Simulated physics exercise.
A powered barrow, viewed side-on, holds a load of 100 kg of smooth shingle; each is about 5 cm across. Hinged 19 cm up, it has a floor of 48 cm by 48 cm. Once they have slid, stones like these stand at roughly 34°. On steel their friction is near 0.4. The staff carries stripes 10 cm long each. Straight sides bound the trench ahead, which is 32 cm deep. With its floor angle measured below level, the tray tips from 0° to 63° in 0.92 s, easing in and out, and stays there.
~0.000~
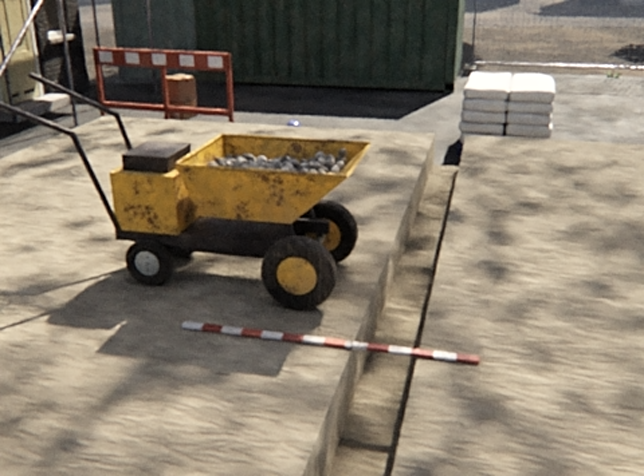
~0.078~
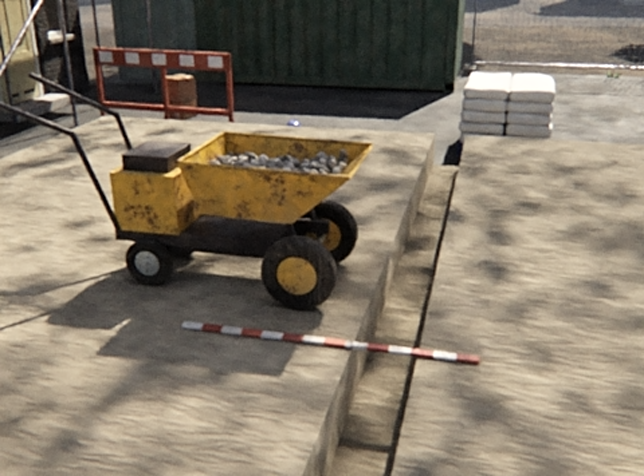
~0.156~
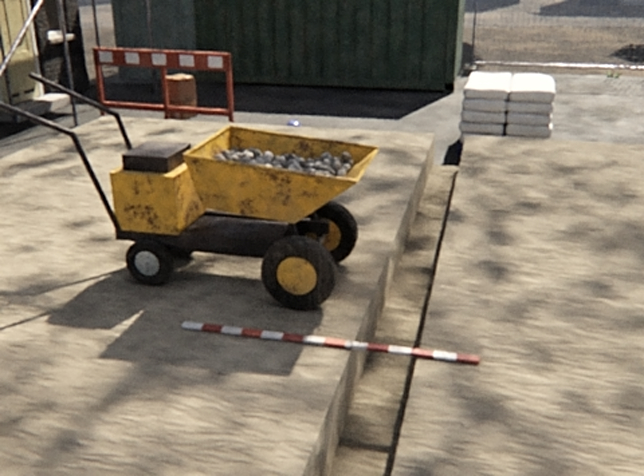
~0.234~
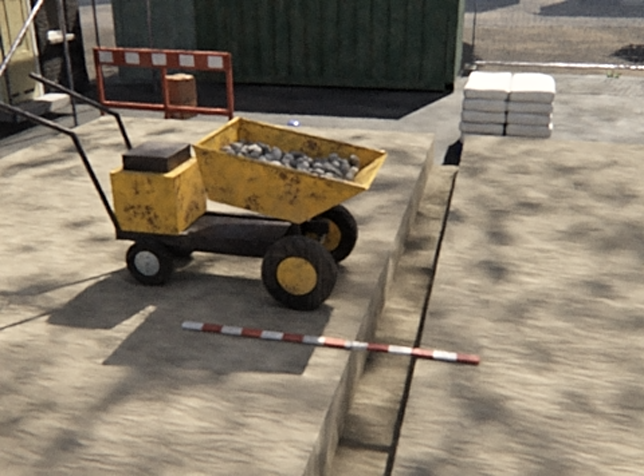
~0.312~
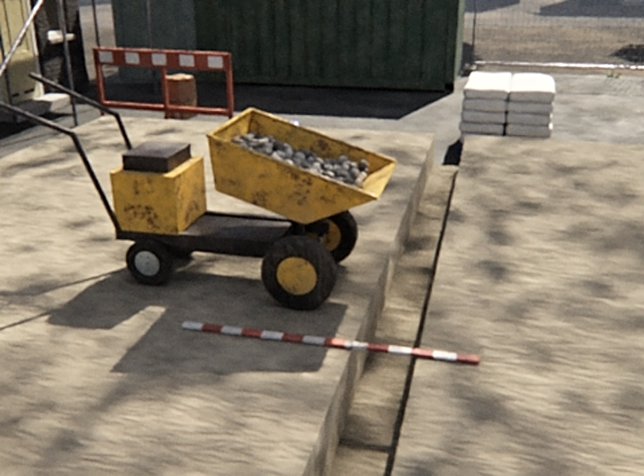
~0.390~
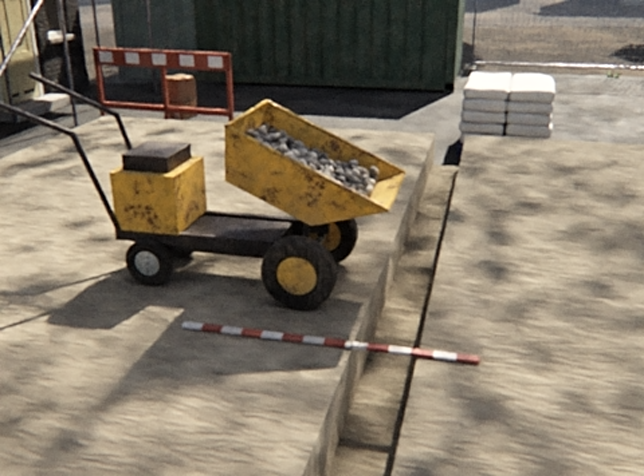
At the start, a yellow powered barrow loaded with smooth grey stones stands with its tray level beside a narrow trench, a red-and-white striped staff lying across the gap. The tray then tilts steadily forward to the right, its back end rising clear of the chassis as the stones shift inside it.
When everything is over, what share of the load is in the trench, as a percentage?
Close to 13 in a hundred.
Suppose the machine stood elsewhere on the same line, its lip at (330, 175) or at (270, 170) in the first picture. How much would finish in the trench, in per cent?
I'd expect close to 30 per cent at the first and 100 per cent at the second.
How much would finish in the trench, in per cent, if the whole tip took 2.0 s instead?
With that timing, about 20 per cent.
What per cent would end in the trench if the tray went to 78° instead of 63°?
The trench would hold about 15% of it.
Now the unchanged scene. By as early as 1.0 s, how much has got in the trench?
Around 0 per cent of it, at that instant.
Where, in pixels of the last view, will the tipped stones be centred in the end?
Roughly (482, 297), I'd say.
After 0.7 s the floor is at 53°; 100 % in the tray; the foremost stones are at (408, 233).
After 1.0 s the floor is at 63°; 66 % in the tray, 1 % in the trench, 33 % past the trench; the foremost stones are at (489, 302).
After 1.4 s the floor is at 63°; 17 % in the tray, 2 % in the trench, 81 % past the trench; the foremost stones are at (599, 321).
After 3.3 s the floor is at 63°; 0 % in the tray, 13 % in the trench, 87 % past the trench; the foremost stones are past the picture's edge.
